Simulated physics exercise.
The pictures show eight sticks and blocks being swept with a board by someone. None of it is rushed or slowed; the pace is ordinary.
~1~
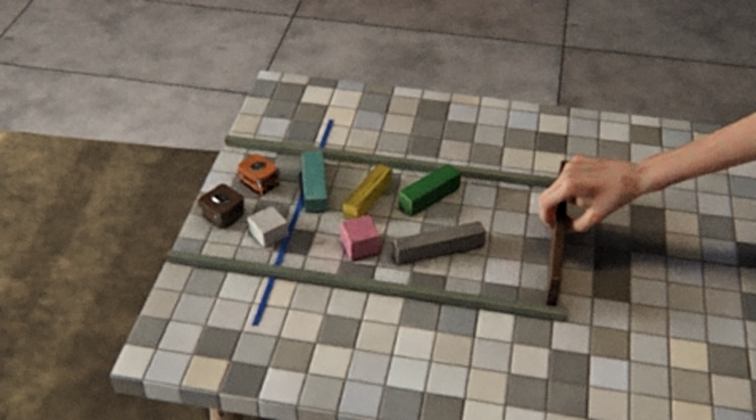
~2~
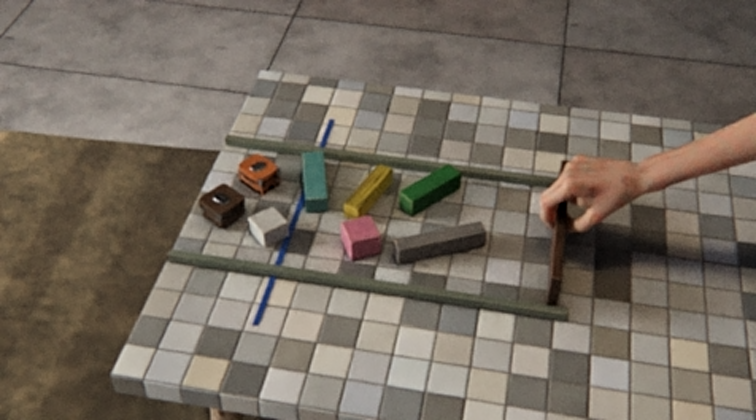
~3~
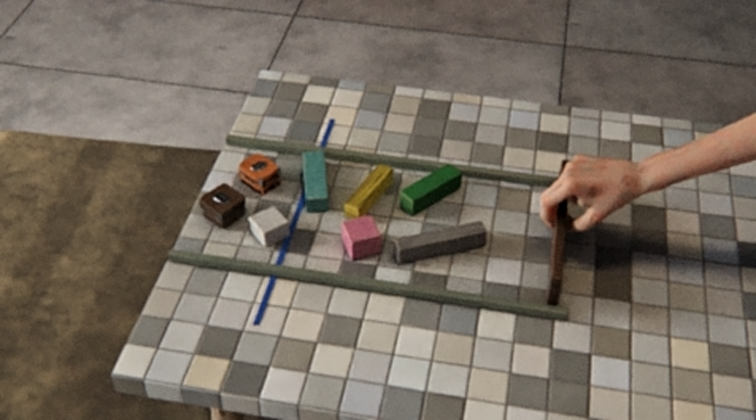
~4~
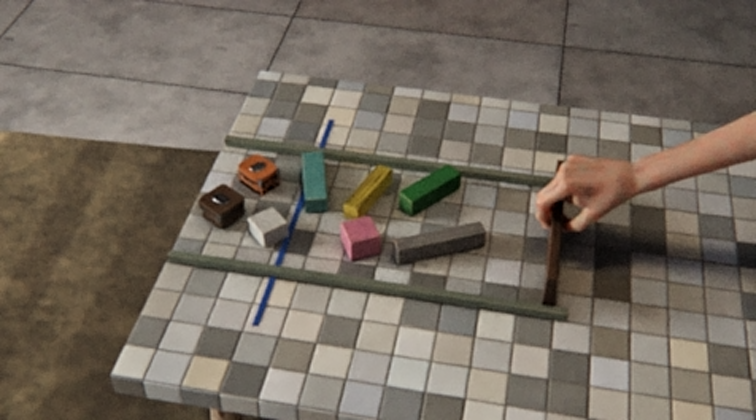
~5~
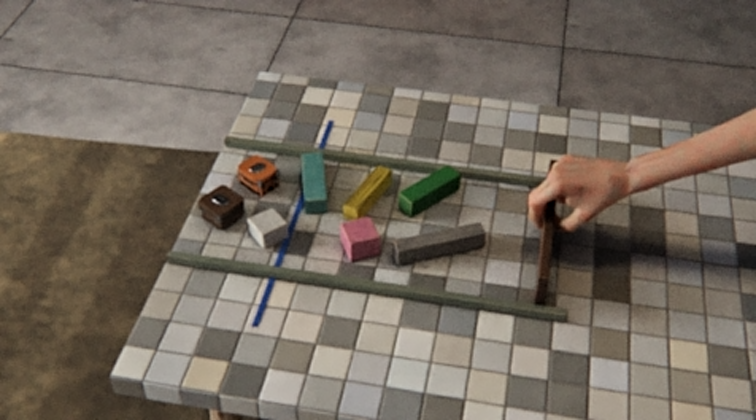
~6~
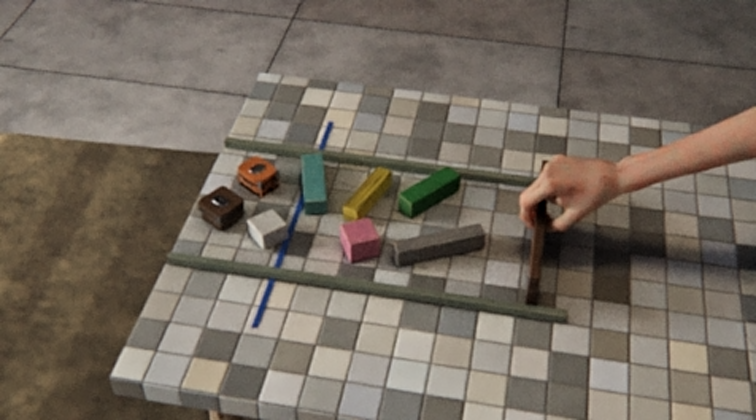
We see a hand holding a dark board upright at the right of a tiled table scattered with colourful blocks and sticks; it stays nearly still, then slides the board slightly left, while the pieces remain in place.
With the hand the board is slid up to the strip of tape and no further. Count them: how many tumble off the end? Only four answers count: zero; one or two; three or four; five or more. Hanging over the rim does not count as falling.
Well, nothing at all ends up dropping off.
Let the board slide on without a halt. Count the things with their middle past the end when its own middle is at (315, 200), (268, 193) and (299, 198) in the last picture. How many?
Taking the places in turn, the counts are 0, 2 and 0.
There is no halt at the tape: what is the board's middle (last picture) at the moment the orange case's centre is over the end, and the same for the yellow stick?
The middle is at (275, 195) when it's the orange case, and at (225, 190) when it's the yellow stick.
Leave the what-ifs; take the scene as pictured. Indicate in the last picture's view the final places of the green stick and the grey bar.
The green stick settles near (298, 177); as for the grey bar, near (279, 233).
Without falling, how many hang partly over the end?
The count is 1.
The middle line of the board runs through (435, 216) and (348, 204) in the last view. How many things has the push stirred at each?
So far 2, and 5 at the second.
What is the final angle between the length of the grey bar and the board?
Some 0 degrees.
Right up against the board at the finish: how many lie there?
Counting them up gives 2.
A little later, none off yet; brown case at rest near (223, 209); orange case at rest near (258, 177); white block at rest near (268, 229).
Next, none off yet; brown case at rest near (223, 209); orange case at rest near (258, 177); white block shifted a little near (253, 227).
When it is over, the number that fall off is zero.
